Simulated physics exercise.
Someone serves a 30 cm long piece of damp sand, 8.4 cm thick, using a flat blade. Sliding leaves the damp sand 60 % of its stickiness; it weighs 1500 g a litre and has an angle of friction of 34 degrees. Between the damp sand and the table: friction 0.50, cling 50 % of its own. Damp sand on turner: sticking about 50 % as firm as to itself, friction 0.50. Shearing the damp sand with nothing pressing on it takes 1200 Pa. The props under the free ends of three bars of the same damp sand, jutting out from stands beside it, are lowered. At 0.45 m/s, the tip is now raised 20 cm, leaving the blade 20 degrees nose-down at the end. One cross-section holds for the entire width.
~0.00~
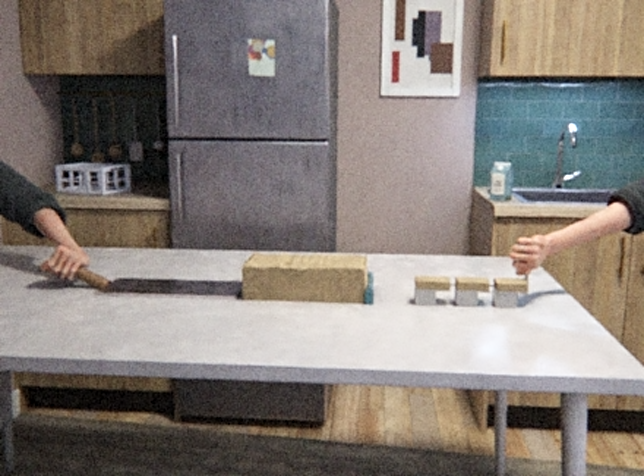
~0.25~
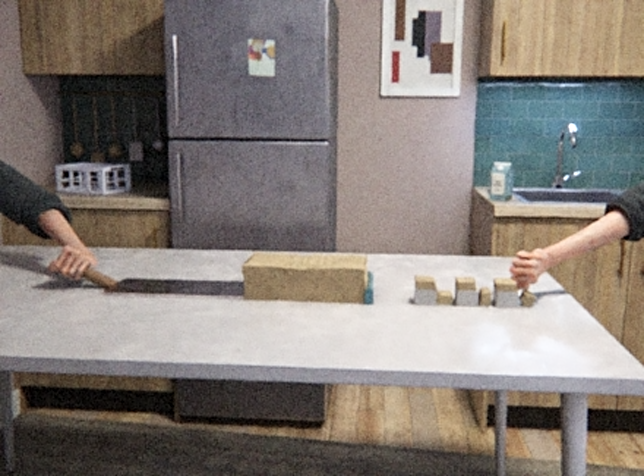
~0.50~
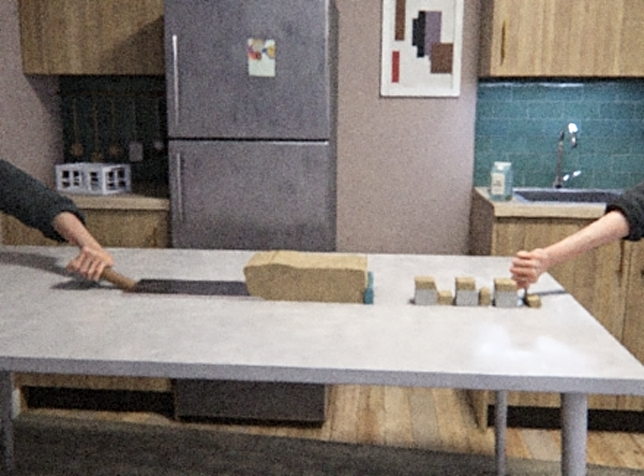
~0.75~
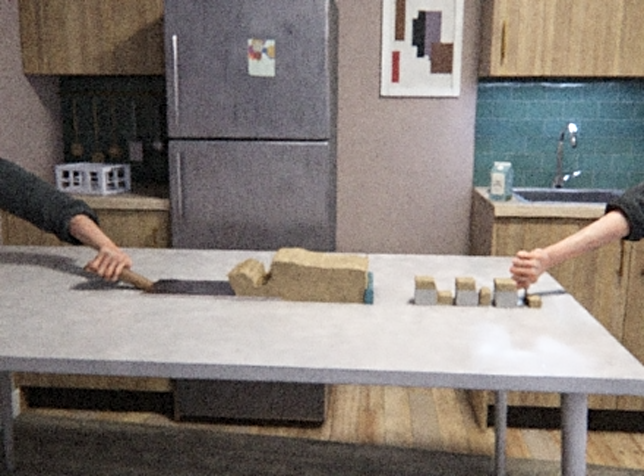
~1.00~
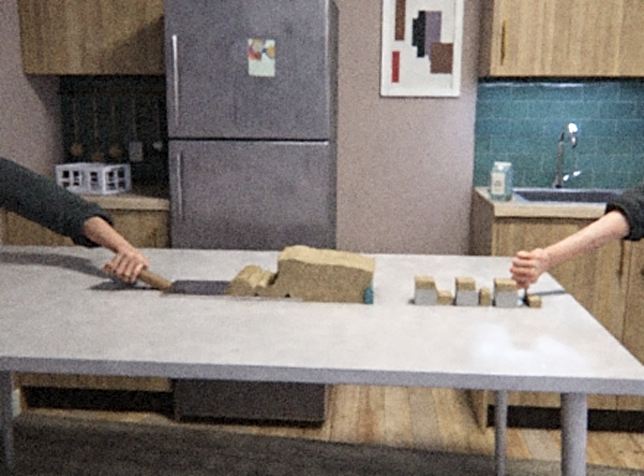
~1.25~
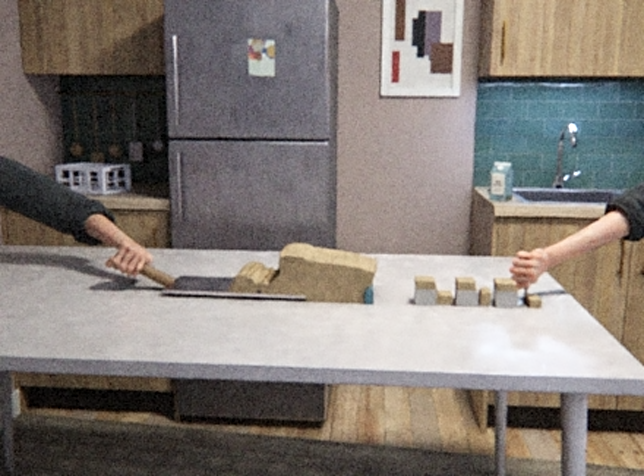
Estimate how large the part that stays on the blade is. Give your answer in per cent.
I would say roughly 25 per cent.
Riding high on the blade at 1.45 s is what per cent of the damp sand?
I'd say close to 30 %.
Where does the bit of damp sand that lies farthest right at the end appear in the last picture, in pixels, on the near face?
Roughly at (395, 304).
By 1.45 s, the tip is 9.5 cm up.
By 1.68 s, the tip is 19 cm up.
By 1.92 s, the tip is 20 cm up and 25 % is riding high on the blade.
By 2.15 s, the tip is 20 cm up and 25 % is riding high on the blade.
By 2.40 s, at the end, the tip is 20 cm up and 25 % is riding high on the blade.
